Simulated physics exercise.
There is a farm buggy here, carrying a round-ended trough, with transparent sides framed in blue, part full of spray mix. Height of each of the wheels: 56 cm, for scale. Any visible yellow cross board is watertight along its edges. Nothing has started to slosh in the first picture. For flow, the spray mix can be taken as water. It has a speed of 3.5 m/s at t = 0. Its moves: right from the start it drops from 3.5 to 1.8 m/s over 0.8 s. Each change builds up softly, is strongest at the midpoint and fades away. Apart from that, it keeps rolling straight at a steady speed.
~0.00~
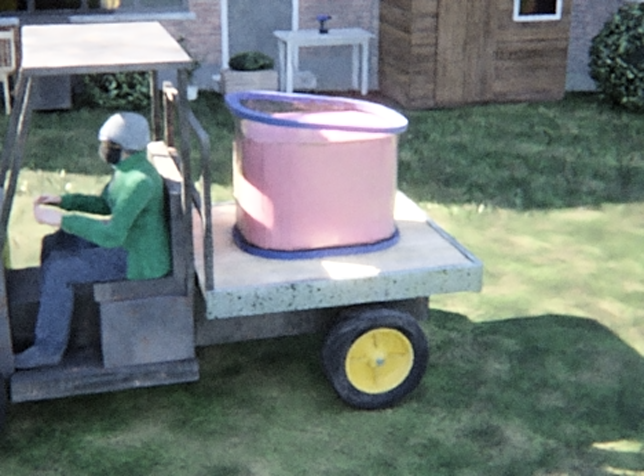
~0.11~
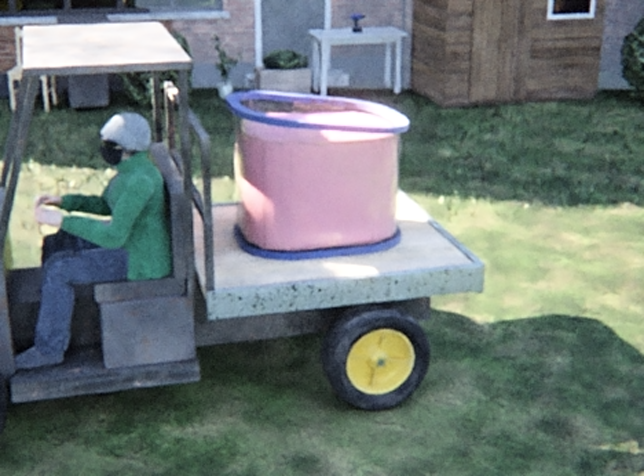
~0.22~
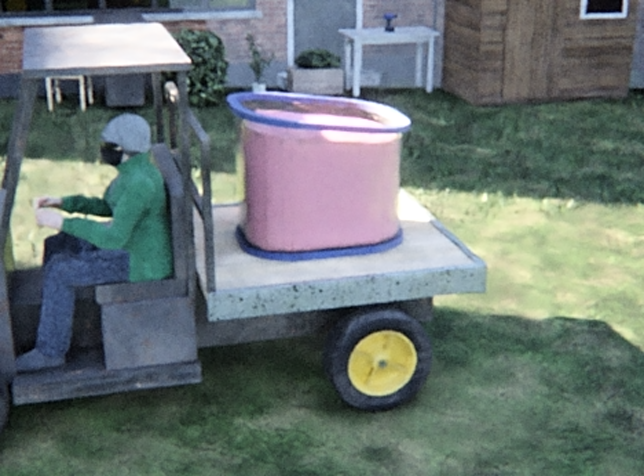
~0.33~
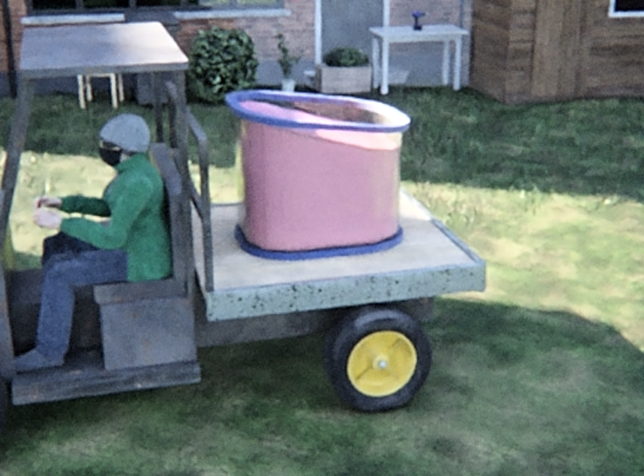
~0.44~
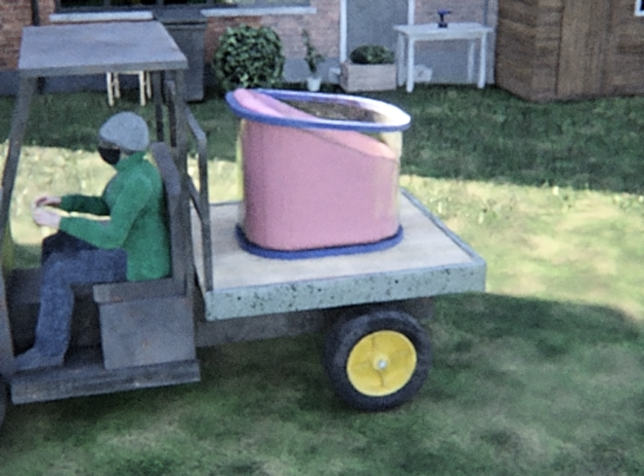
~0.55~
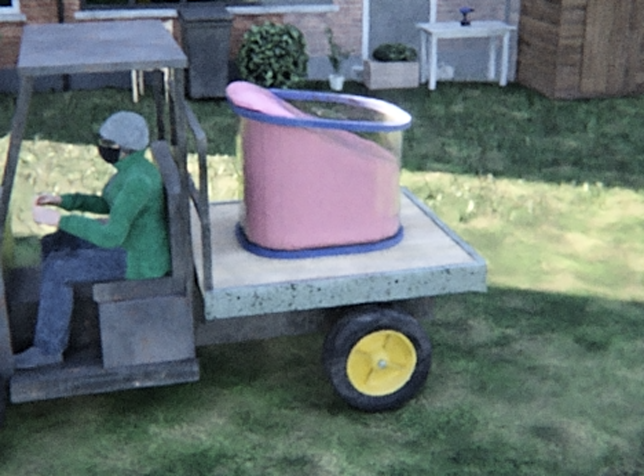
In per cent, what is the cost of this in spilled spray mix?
6 %.
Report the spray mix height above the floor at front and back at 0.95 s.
The surface sits near 58 cm in front and near 60 cm at the rear.
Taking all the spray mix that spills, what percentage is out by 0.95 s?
About 20 percent at that moment.
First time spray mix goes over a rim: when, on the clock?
I'd put it at near 0.9 seconds.
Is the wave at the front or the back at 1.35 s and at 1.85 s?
Earlier it favours the rear side, later the forward side.
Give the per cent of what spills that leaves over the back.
I'd put it at about 60 percent of what spills.
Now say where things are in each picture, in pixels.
In the first picture, level at the front (270, 137); level at the back (380, 130); still flat; the front is on the left, levels are read along the near wall; a wheel hub at (382, 365).
In the second picture, level at the front (271, 138); level at the back (382, 130); still flat.
In the third picture, level at the front (272, 133); level at the back (383, 137); rising 6° towards the front.
In the fourth picture, level at the front (270, 118); level at the back (382, 149); rising 19° towards the front.
In the fifth picture, level at the front (269, 105); level at the back (382, 156); rising 27° towards the front.
In the sixth picture, level at the front (270, 99); level at the back (383, 159); rising 31° towards the front; a wheel hub at (384, 367).
Then, 0.95 s in, front 57 cm, middle 58 cm, back 60 cm above the floor; the loss stands at 1 per cent, over the front.
Then, 1.35 s in, front 46 cm, middle 56 cm, back 66 cm above the floor; the loss stands at 2 per cent, over the front, a little elsewhere.
Then, 1.85 s in, front 65 cm, middle 55 cm, back 47 cm above the floor; the loss stands at 4 per cent, over the back and the front, a little elsewhere.
Then, 3.79 s in, the loss stands at 6 per cent, mostly over the back, some over the front, 18 of 296 litres.
